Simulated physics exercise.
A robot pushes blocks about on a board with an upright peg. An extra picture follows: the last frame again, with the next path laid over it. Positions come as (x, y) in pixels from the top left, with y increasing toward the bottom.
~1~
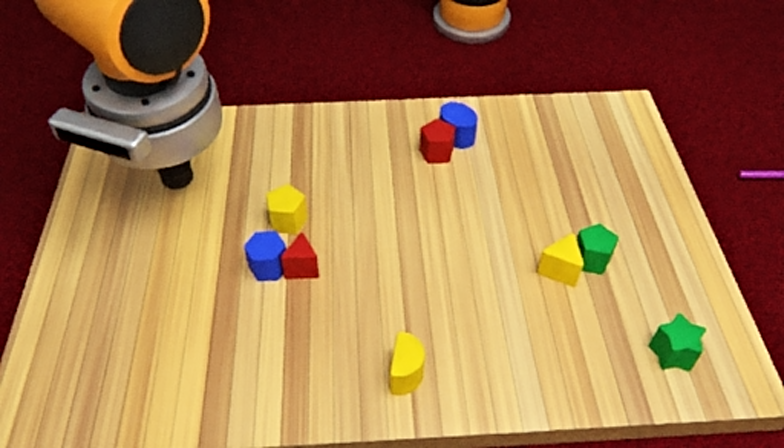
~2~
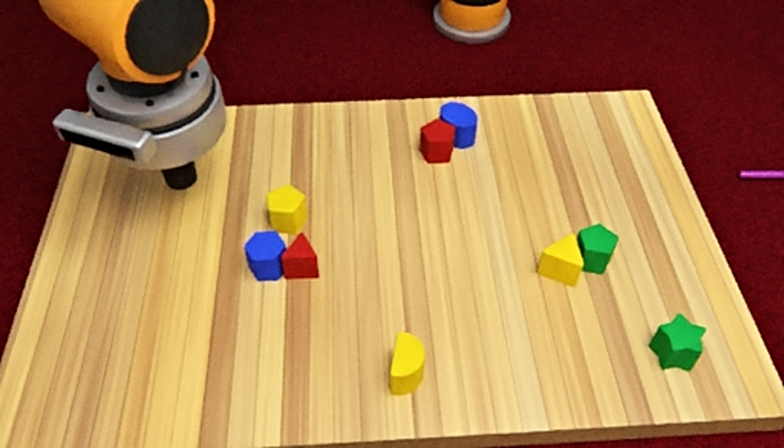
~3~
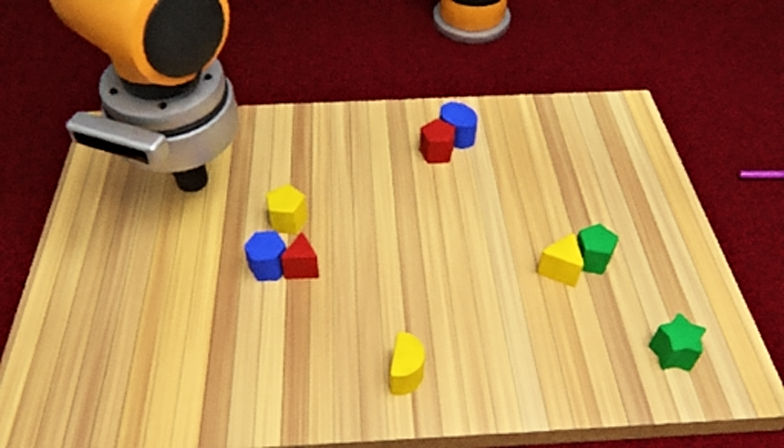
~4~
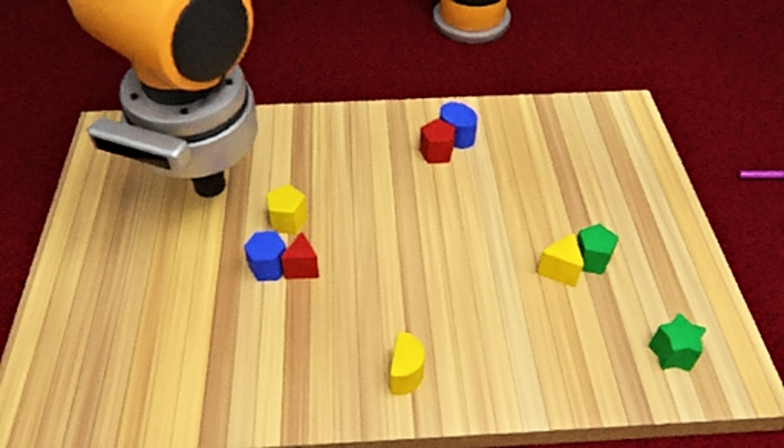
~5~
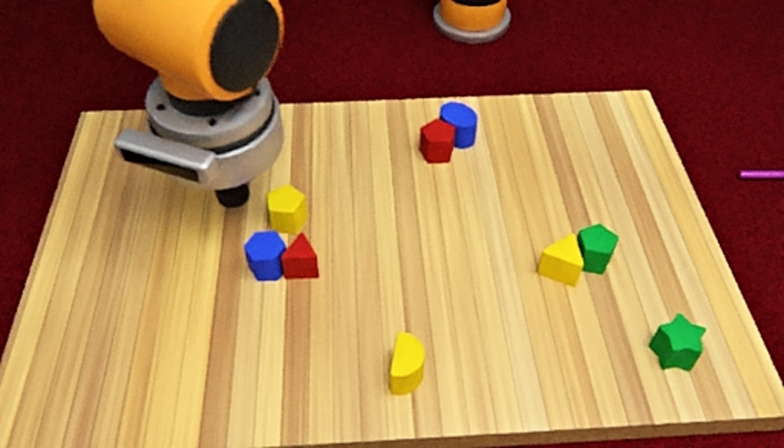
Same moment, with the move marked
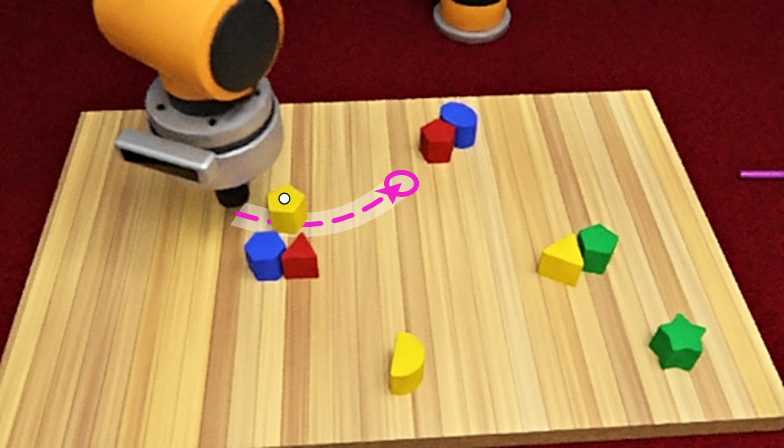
An orange robot arm moved its dark peg slowly to the right and slightly down over a wooden board, nearing the yellow pentagon and blue hexagon, while all the coloured blocks stayed still.
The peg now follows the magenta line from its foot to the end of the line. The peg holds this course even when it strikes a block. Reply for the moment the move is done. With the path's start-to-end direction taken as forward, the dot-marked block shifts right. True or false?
My answer: True.
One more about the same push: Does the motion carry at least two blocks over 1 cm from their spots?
That would be a no.
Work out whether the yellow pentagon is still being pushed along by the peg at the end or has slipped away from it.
Slid off.
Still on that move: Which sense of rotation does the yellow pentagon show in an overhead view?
Viewed from the top, it goes clockwise.
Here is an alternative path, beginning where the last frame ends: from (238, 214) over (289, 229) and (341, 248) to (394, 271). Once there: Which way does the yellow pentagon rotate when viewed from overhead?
Turns anticlockwise.
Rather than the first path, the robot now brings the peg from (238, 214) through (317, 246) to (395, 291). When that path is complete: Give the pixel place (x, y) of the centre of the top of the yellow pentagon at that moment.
(336, 204)
The line goes from (238, 214) by way of (296, 225) and (357, 213) to (402, 183); the dot is on the yellow pentagon.
The first path, step by step. One third of the way, peg at (295, 208); yellow pentagon at (328, 205).
Two thirds of the way, peg at (356, 197); yellow pentagon at (383, 206), turned 65° clockwise.
At the end, peg at (402, 167); blue hexagonal block unmoved; yellow pentagon at (385, 206), turned 65° clockwise.
